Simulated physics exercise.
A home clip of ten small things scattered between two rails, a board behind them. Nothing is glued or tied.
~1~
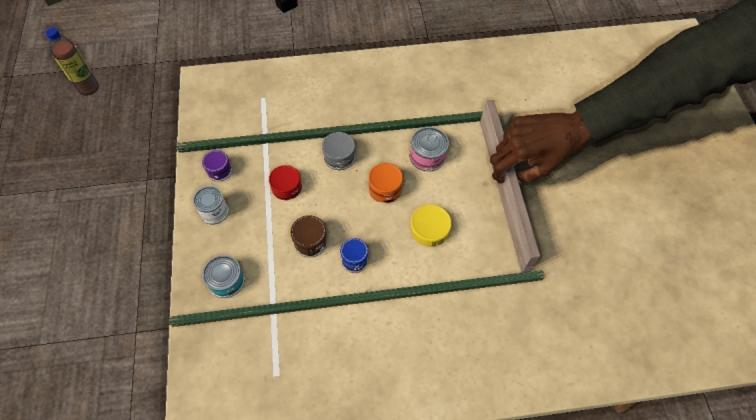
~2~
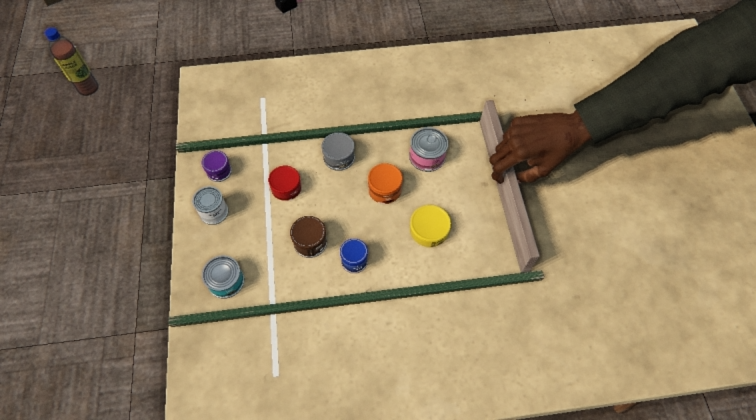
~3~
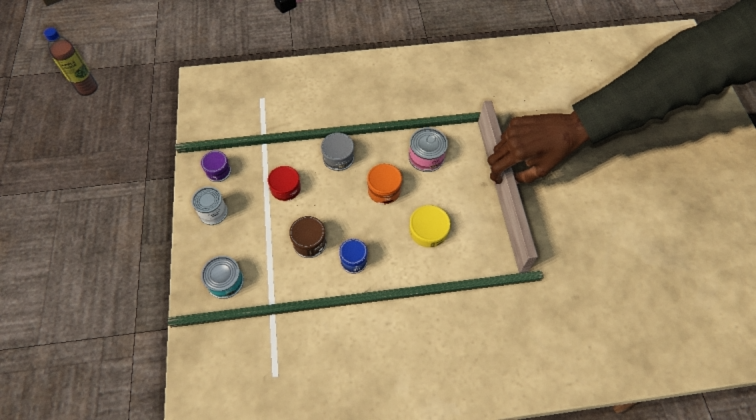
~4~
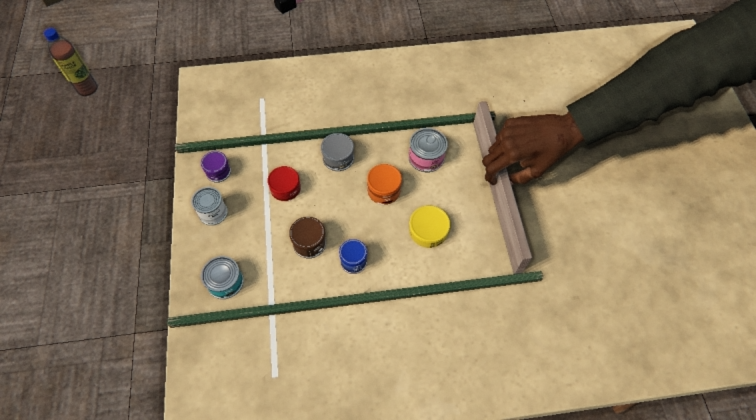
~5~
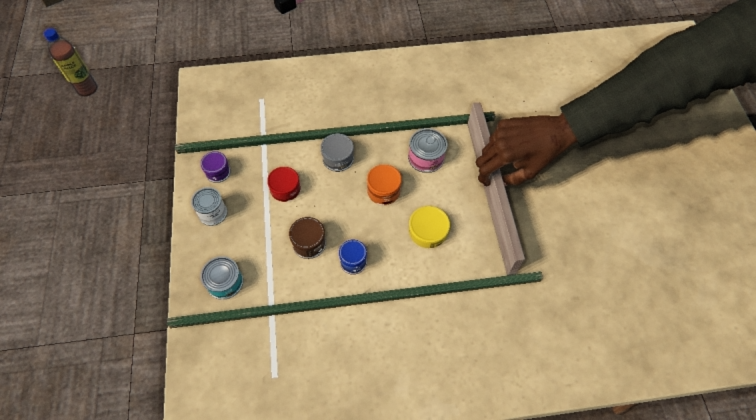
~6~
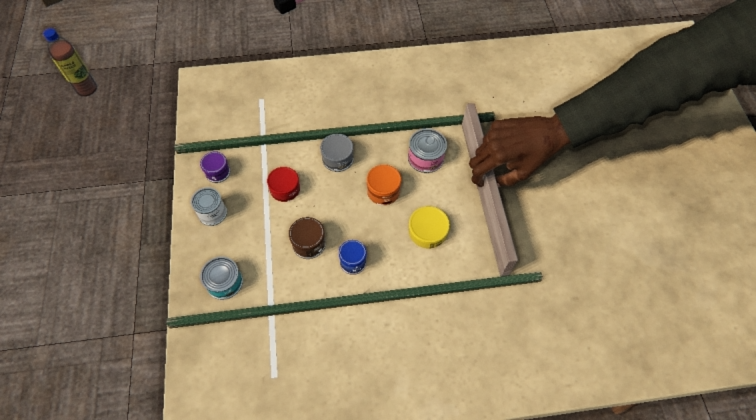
A hand slides a wooden board slightly left between two green rails toward scattered small tins.
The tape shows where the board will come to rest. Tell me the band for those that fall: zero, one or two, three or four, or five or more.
Outcome: The number that fall off is zero.
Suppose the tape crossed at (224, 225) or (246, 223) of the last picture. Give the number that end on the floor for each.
The counts: 3 and 0.
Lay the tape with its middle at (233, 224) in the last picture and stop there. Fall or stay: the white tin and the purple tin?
The white tin is lost; the purple tin drops off.
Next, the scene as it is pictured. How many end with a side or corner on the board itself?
In contact: 4.
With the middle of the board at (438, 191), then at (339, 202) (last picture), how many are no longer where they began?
The counts are 2 and 6.
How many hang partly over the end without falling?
That would be 0.
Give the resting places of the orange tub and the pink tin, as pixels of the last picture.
The orange tub at (248, 206), the pink tin at (245, 175).
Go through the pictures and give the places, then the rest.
White tin (211, 205); purple tin (217, 166); turquoise pot (224, 277); board (507, 182); tape (269, 219), in the first picture.
Purple tin (217, 166); red tub (285, 183), in the second picture.
Turquoise pot (223, 277); grey tin (338, 152), in the third picture.
White tin (210, 206); blue tin (353, 257), in the fourth picture.
Purple tin (216, 167); brown pot (308, 238), in the fifth picture.
White tin (209, 207); purple tin (216, 167); turquoise pot (222, 278); board (487, 186); tape (267, 220), in the sixth picture.
Early on, none off yet; white tin at rest near (209, 207); purple tin at rest near (216, 167); turquoise pot at rest near (222, 278).
Finally, the number that fall off is zero.
